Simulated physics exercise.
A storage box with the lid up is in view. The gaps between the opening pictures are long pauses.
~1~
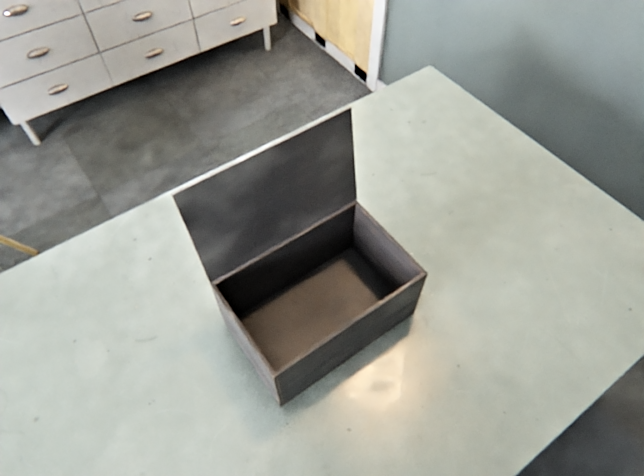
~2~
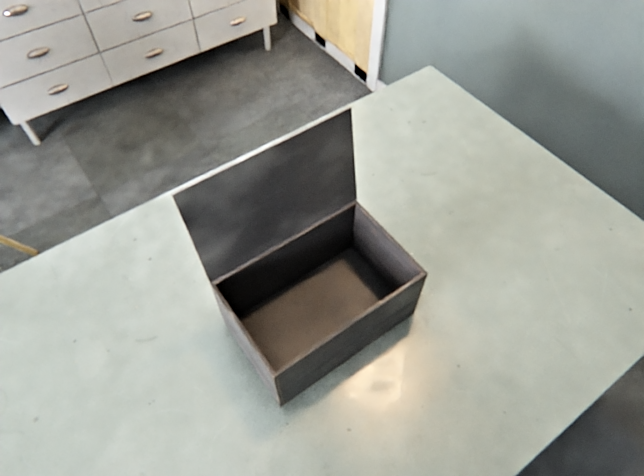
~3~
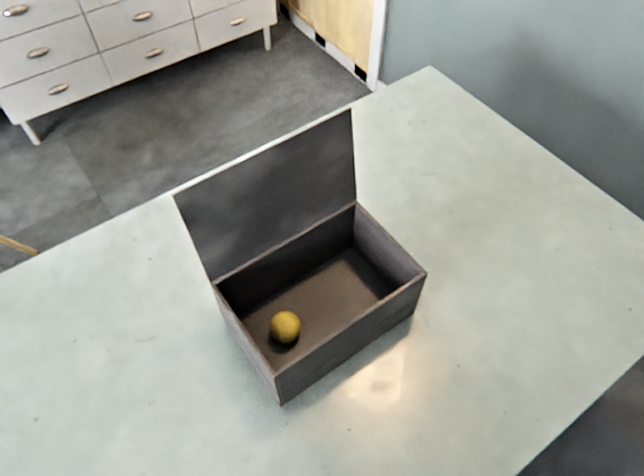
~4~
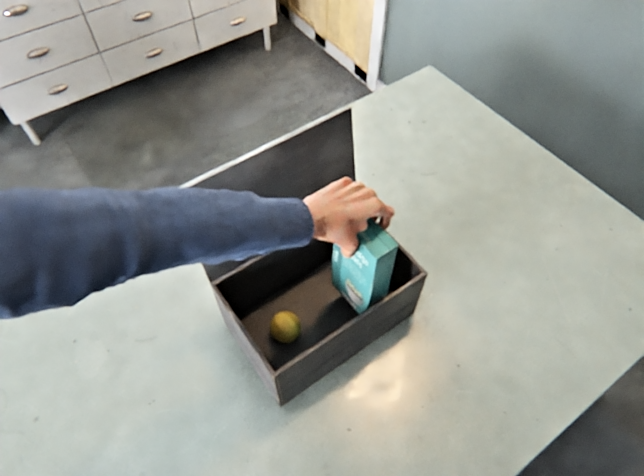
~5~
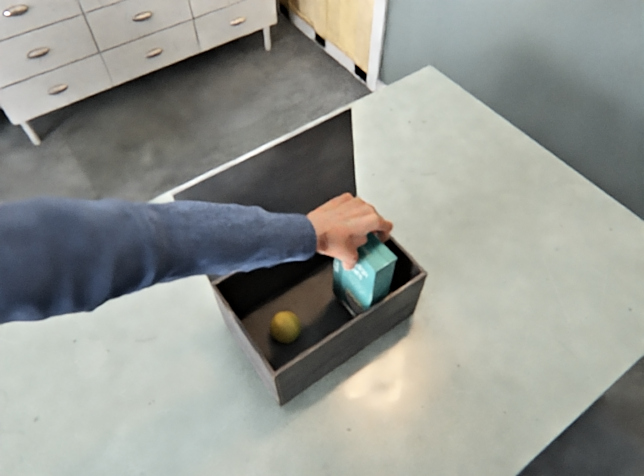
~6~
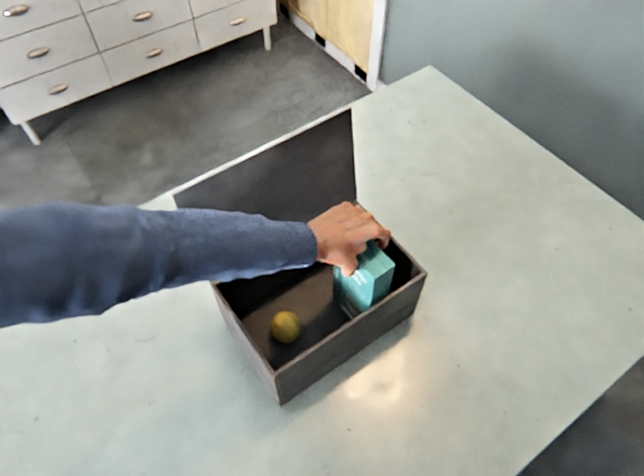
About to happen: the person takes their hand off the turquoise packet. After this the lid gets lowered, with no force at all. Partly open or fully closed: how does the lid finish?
Partly open.
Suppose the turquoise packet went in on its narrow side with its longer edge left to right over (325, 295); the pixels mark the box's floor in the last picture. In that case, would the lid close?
Result: Lid drops fully.
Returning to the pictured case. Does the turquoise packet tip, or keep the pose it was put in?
In the end, it keeps its orientation.
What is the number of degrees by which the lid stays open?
Measured angle - around 40°.
Then, 1.10 s after the last picture, lid starting down.
Then, 1.60 s after the last picture, lid 60° above the rim.
Then, 2.00 s after the last picture, lid 41° above the rim.
At rest, lid 38° above the rim; both in place. Seen from the same camera at the end, turquoise packet near (363, 285).
